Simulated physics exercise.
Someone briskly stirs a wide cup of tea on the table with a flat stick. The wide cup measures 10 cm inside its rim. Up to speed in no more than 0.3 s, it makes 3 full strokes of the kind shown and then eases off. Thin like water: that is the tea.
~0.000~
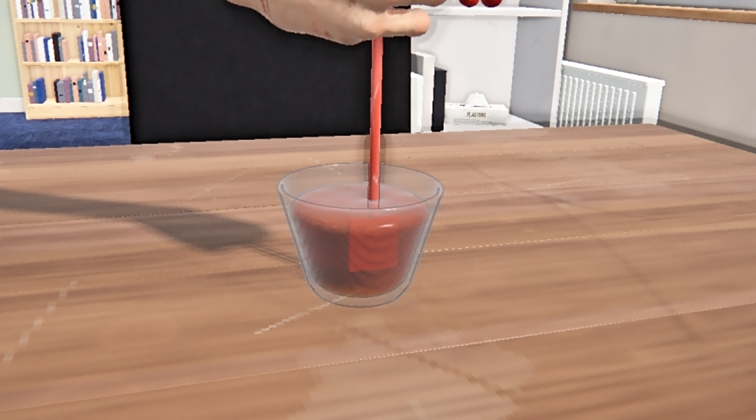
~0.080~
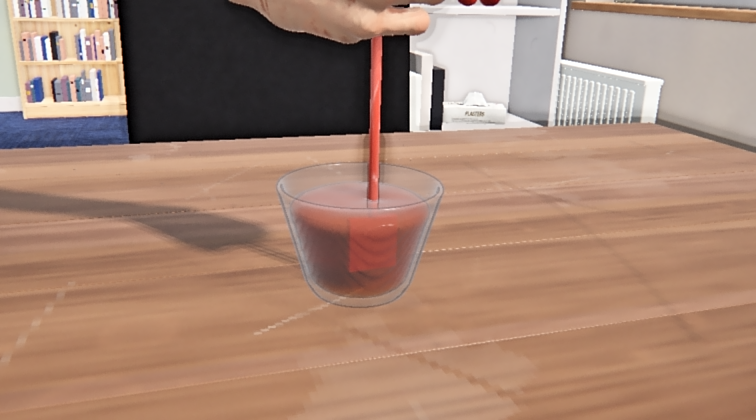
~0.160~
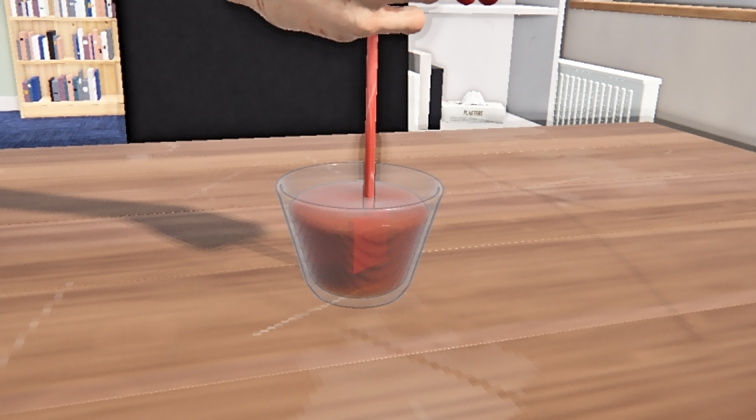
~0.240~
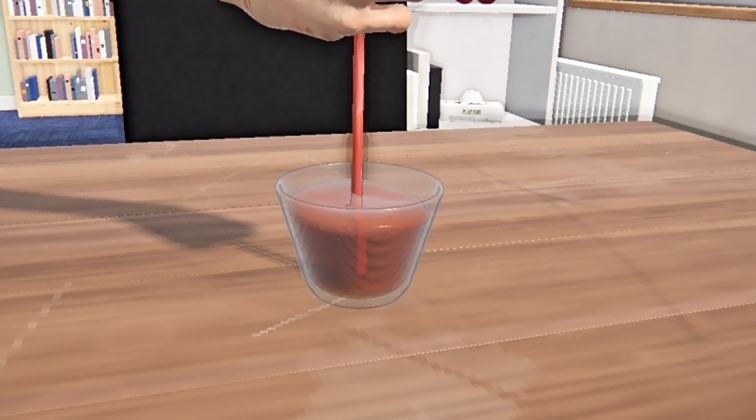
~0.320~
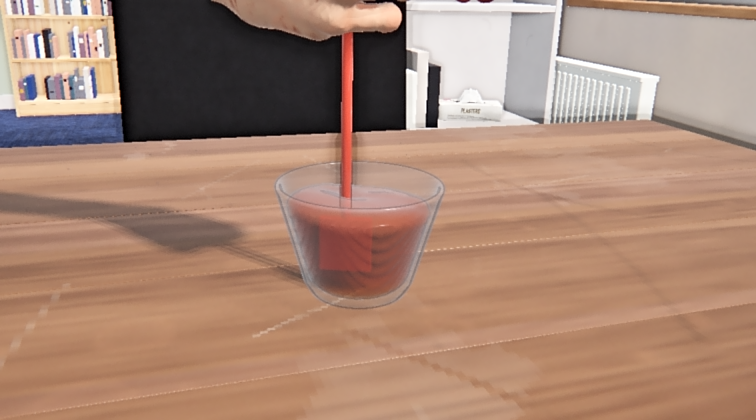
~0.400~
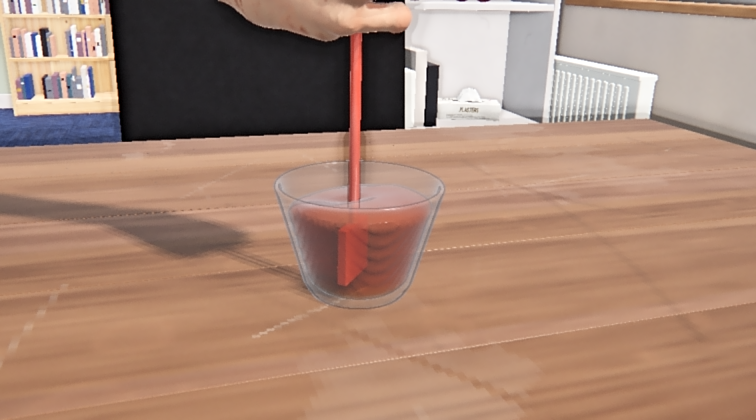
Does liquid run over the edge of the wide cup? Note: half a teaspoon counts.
Nothing gets out.
By 0.68 s 0 ml is over the rim.
By 0.95 s 0 ml is over the rim.
By 1.23 s 0 ml is over the rim.
By 1.50 s 0 ml is over the rim.
At rest 0 ml is over the rim.
